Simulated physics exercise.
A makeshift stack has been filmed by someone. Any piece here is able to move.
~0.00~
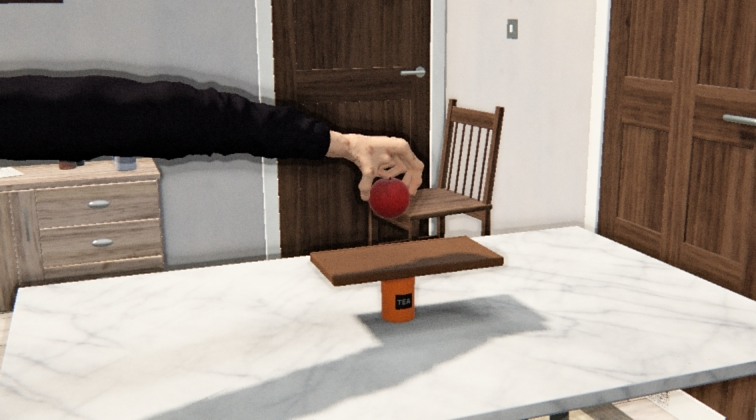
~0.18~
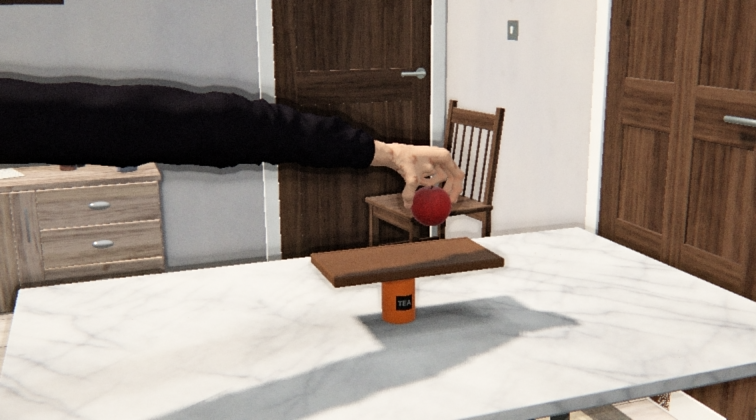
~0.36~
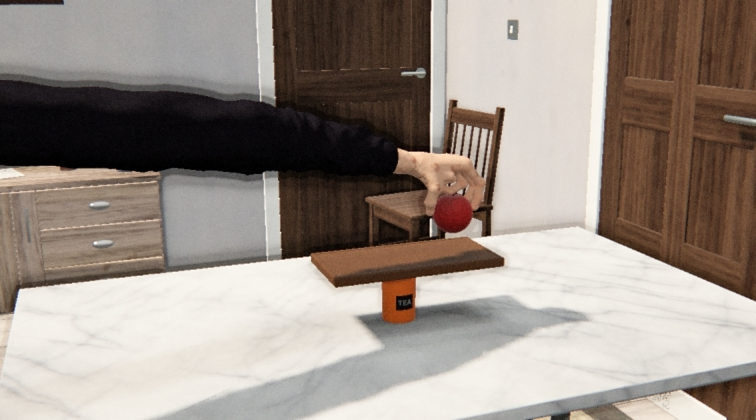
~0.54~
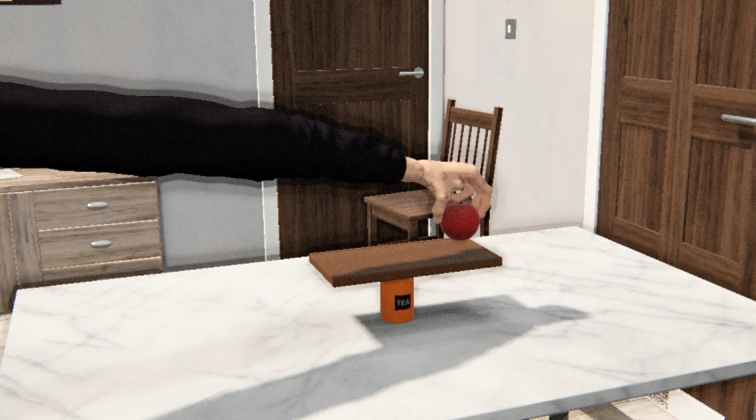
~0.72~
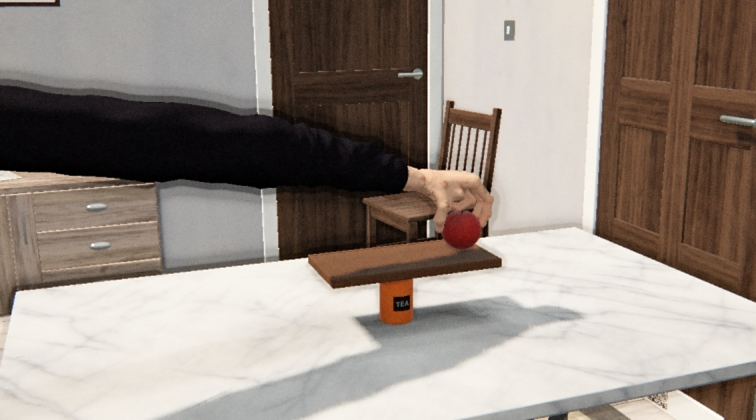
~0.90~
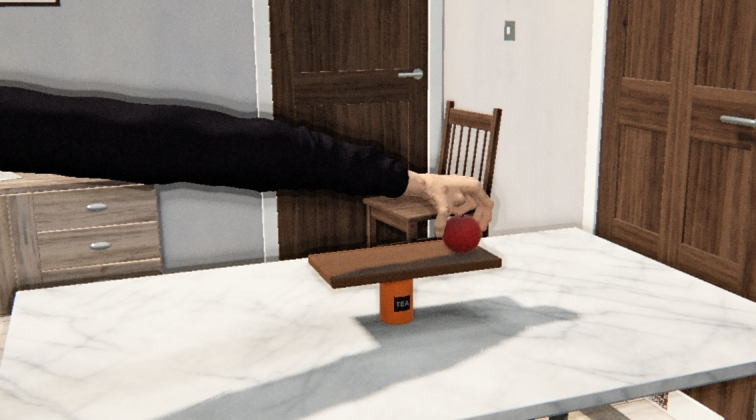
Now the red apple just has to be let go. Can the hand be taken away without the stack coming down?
No.
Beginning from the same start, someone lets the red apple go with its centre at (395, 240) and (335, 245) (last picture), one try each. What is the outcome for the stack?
Well, the first time the stack stays put, and the second time it comes down.
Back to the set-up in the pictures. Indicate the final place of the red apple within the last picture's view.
Close to pixel (561, 284).
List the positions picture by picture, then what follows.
Coming down; red apple (389, 198); brown lid (406, 259), in the first frame.
Coming down; red apple (431, 206); brown lid (406, 260), in the second frame.
Coming down; red apple (453, 213); brown lid (406, 260), in the third frame.
Coming down; red apple (460, 221); brown lid (405, 260), in the fourth frame.
Coming down; red apple (461, 230); brown lid (404, 261), in the fifth frame.
Set down, still held; red apple (461, 234); brown lid (404, 261), in the sixth frame.
After 1.30 s, red apple now fallen; brown lid tipped 42° from how it was.
After 1.40 s, brown lid tipped 35° from how it was.
After 1.60 s, brown lid now fallen.
At rest (2.3 s), fallen, brown lid and red apple; orange jar in place. Seen from the same camera at the end, red apple near (561, 284). The stack loses its balance.
